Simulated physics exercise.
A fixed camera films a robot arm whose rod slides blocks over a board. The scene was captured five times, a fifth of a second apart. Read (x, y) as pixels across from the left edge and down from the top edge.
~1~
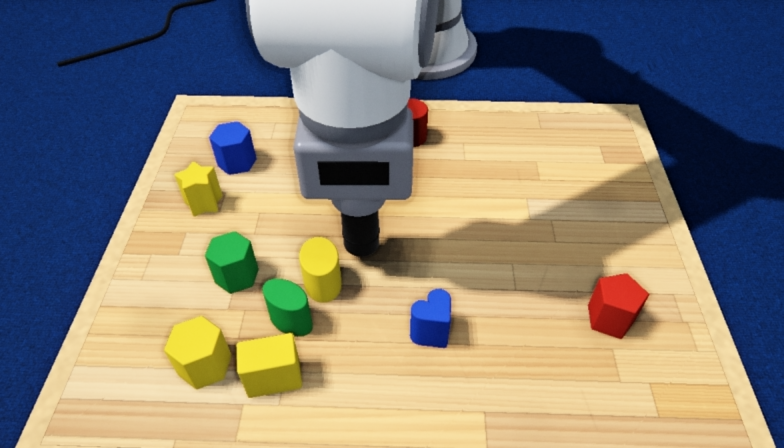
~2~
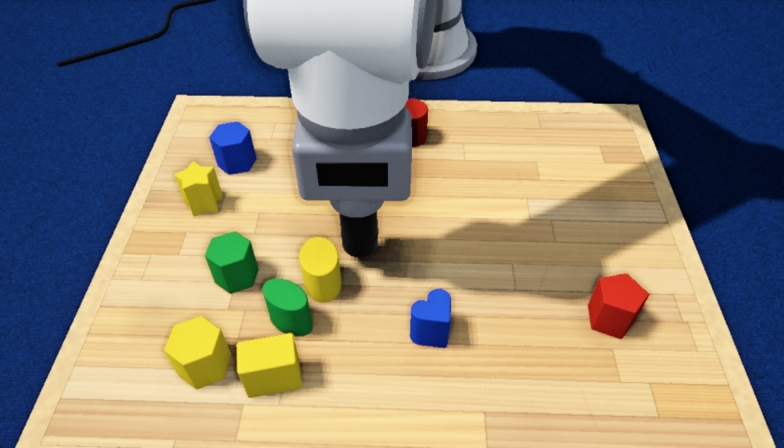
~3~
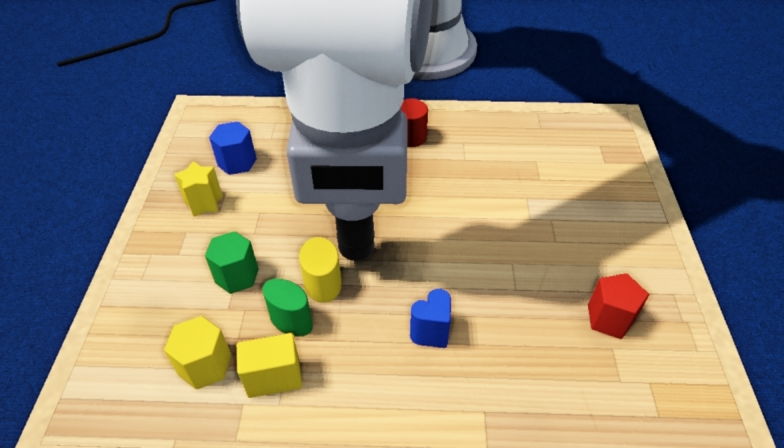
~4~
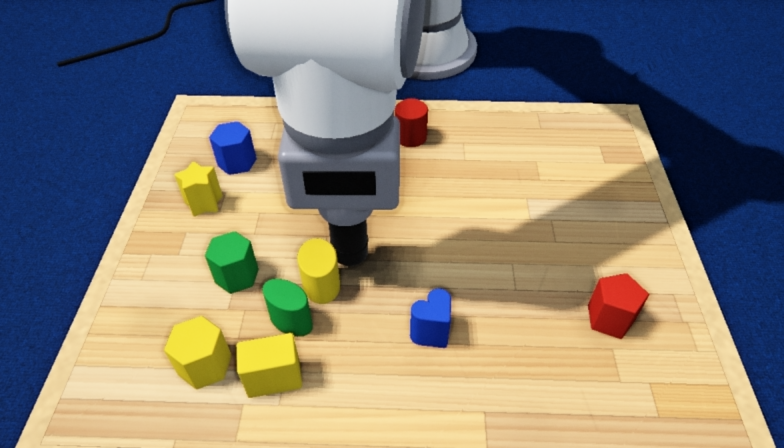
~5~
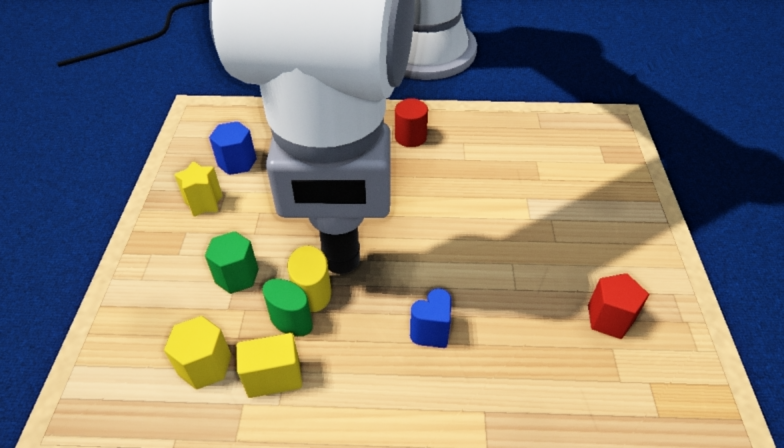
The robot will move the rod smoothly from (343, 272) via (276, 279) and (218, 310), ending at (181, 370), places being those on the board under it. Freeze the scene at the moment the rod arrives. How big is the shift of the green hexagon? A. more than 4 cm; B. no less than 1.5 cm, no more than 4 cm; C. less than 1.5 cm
(B)
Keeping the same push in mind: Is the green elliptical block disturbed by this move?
It gets pushed out of place.
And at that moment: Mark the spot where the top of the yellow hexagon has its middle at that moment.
I predict (183, 381).
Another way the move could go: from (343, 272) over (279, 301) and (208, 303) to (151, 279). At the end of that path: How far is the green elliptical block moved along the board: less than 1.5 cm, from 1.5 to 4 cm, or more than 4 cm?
Final distance: More than 4 cm.
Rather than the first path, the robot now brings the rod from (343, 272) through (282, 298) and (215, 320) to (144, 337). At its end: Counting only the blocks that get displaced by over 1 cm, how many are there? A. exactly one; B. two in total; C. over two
My answer is option C.
The first path, step by step. One third of the way, rod at (273, 267); green elliptical block at (273, 312), turned 20° anticlockwise; yellow elliptical block at (258, 282), turned 85° anticlockwise.
Two thirds of the way, rod at (213, 298); green hexagon at (193, 249), turned 35° clockwise; green elliptical block at (276, 317), turned 40° anticlockwise; yellow elliptical block at (234, 304).
At the end, rod at (175, 359); yellow hexagon at (183, 381), turned 20° anticlockwise; green hexagon at (193, 249), turned 35° clockwise; yellow oblong not moved; green elliptical block at (277, 318), turned 40° anticlockwise; yellow elliptical block at (234, 307), turned 155° anticlockwise.
